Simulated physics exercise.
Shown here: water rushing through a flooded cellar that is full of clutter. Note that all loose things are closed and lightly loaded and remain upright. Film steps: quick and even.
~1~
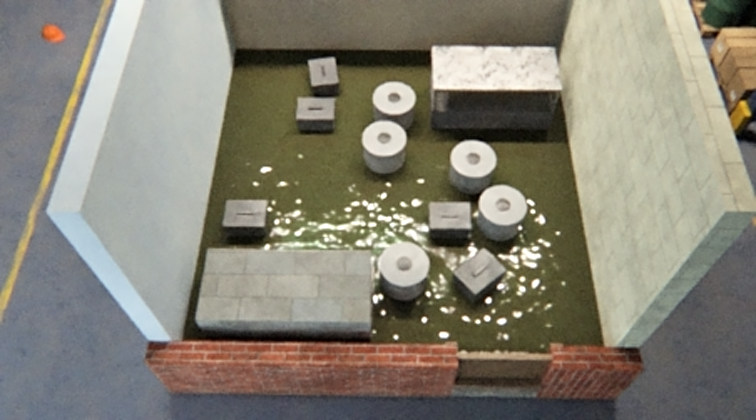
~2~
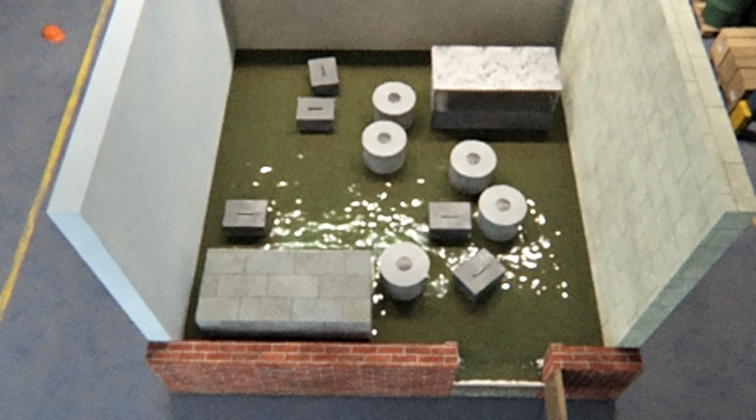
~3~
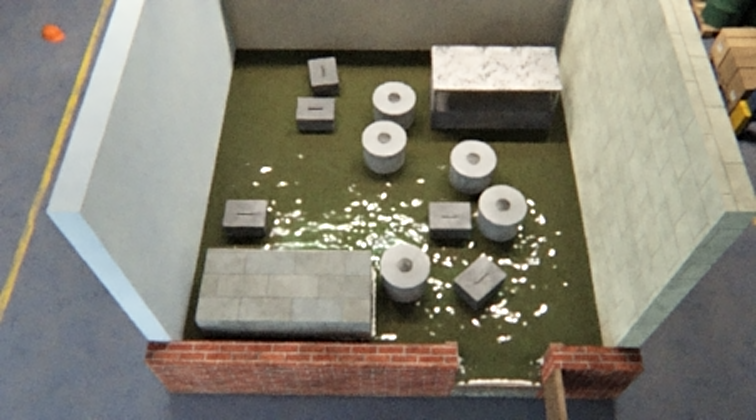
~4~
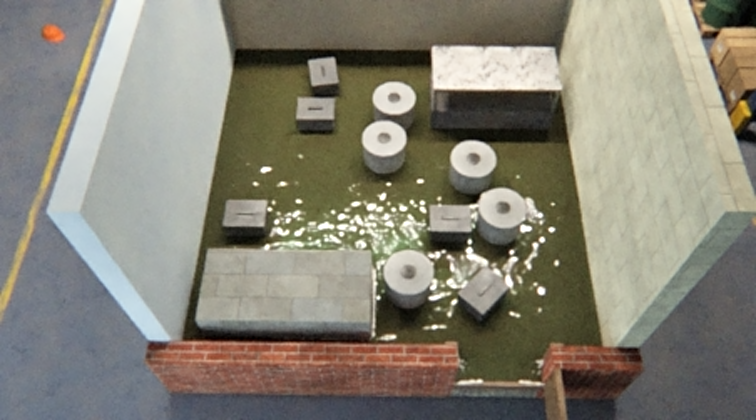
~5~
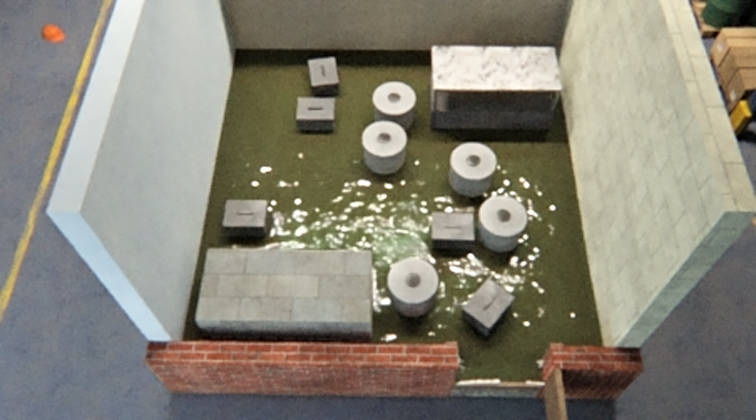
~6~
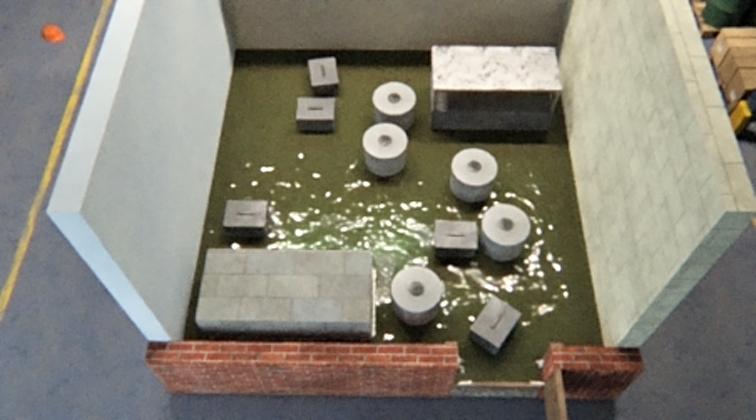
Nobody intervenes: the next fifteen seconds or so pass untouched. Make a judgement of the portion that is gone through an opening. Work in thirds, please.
That would be one to two thirds.
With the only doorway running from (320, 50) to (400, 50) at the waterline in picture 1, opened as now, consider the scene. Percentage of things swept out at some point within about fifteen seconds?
My figure is 50 in a hundred.
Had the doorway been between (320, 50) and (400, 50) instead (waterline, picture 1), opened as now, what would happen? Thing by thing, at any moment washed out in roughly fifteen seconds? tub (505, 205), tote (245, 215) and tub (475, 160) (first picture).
One after the other: No, left behind, carried outside.
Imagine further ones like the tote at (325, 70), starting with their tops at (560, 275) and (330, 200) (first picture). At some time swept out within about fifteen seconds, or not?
Swept away; swept away.
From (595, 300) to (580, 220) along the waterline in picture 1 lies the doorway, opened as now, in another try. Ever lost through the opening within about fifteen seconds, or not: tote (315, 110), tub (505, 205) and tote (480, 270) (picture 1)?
One by one: Held indoors; exits; exits.
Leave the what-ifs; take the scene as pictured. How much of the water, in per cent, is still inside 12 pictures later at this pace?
About 78 percent.
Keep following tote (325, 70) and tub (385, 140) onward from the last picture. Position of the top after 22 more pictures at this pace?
About (335, 101) and (503, 257).
A moment on, 1 of 10 are out; 9 afloat.
Next, 4 of 10 are out; 6 afloat.
Later, 5 of 10 are out; 5 afloat.
In the end, 6 of 10 are out; 4 afloat.
